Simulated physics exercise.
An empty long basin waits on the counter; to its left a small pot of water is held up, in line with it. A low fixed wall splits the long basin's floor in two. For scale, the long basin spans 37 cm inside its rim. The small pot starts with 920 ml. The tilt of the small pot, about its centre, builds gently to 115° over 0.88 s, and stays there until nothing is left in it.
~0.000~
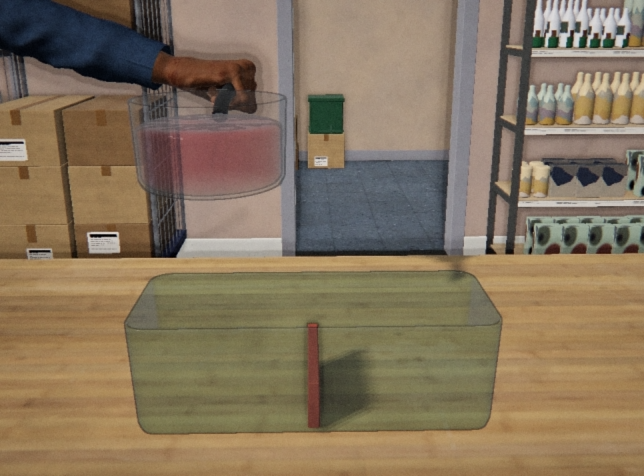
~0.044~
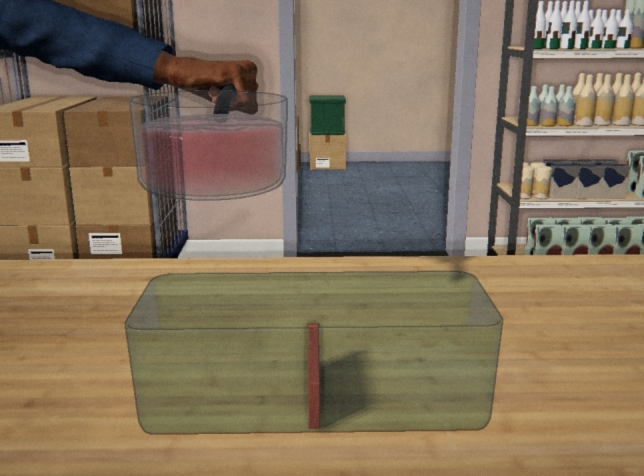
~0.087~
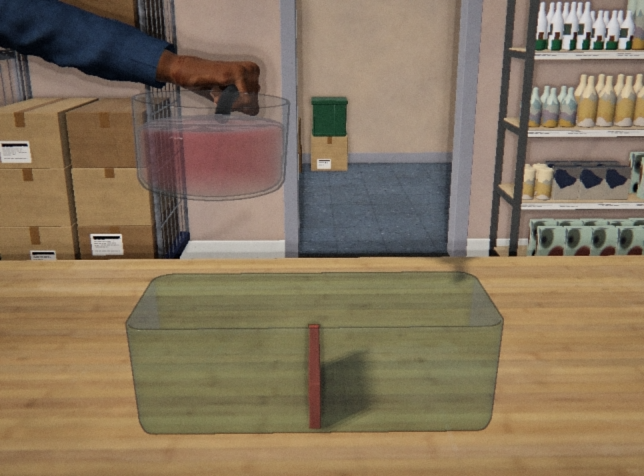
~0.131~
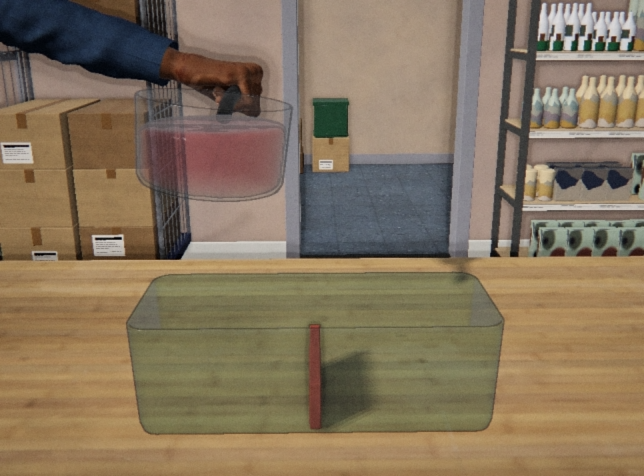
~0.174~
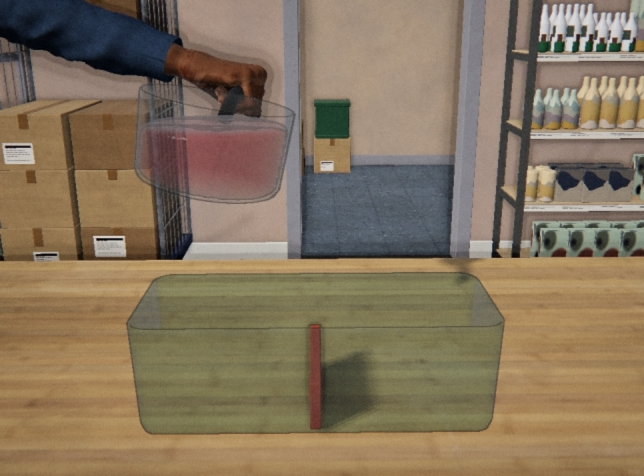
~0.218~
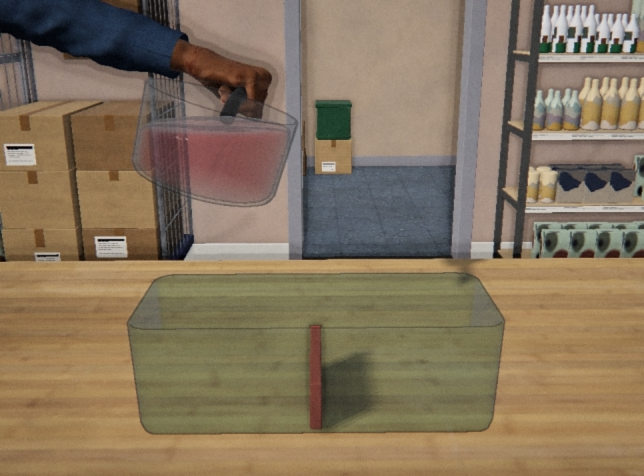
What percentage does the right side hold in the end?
About 74 per cent.
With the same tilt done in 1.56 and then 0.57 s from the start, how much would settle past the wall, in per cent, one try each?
In turn about 85 and 60 per cent.
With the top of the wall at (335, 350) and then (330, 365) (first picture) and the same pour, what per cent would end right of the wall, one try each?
In turn about 60 and 60 per cent.
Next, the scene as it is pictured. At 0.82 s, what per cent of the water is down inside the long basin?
Some 82 per cent.
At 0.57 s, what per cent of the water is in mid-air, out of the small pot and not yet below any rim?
Some 40 per cent.
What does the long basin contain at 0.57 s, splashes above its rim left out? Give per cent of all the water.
About 9 per cent.
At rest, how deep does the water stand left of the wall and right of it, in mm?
Some 10 mm on the left and 28 mm on the right.
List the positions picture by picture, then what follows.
The first picture shows tilt 0°; pouring edge (285, 100); surface from (138, 124) to (283, 124); the long basin's rim runs from (139, 301) to (487, 297); the wall's top is at (313, 352).
The second picture shows tilt 1°; pouring edge (286, 101); surface from (139, 124) to (284, 125).
The third picture shows tilt 3°; pouring edge (288, 104); surface from (140, 124) to (285, 125).
The fourth picture shows tilt 6°; pouring edge (291, 109); surface from (143, 125) to (287, 126).
The fifth picture shows tilt 11°; pouring edge (294, 116); surface from (143, 125) to (289, 127).
The sixth picture shows tilt 17°; pouring edge (296, 125); surface from (144, 126) to (292, 129).
After 0.57 s the tilt is 83° and 51 per cent is still to pour, 0 is left of the wall and 8 right of it.
After 0.82 s the tilt is 114° and 7 per cent is still to pour, 9 is left of the wall and 73 right of it.
After 1.09 s the tilt is 115° and 0 per cent is still to pour, 25 is left of the wall and 74 right of it.
After 1.38 s the tilt is 115° and 0 per cent is still to pour, 25 is left of the wall and 74 right of it.
In the end 25 per cent lies left of the wall, 74 right of it and 1 outside.
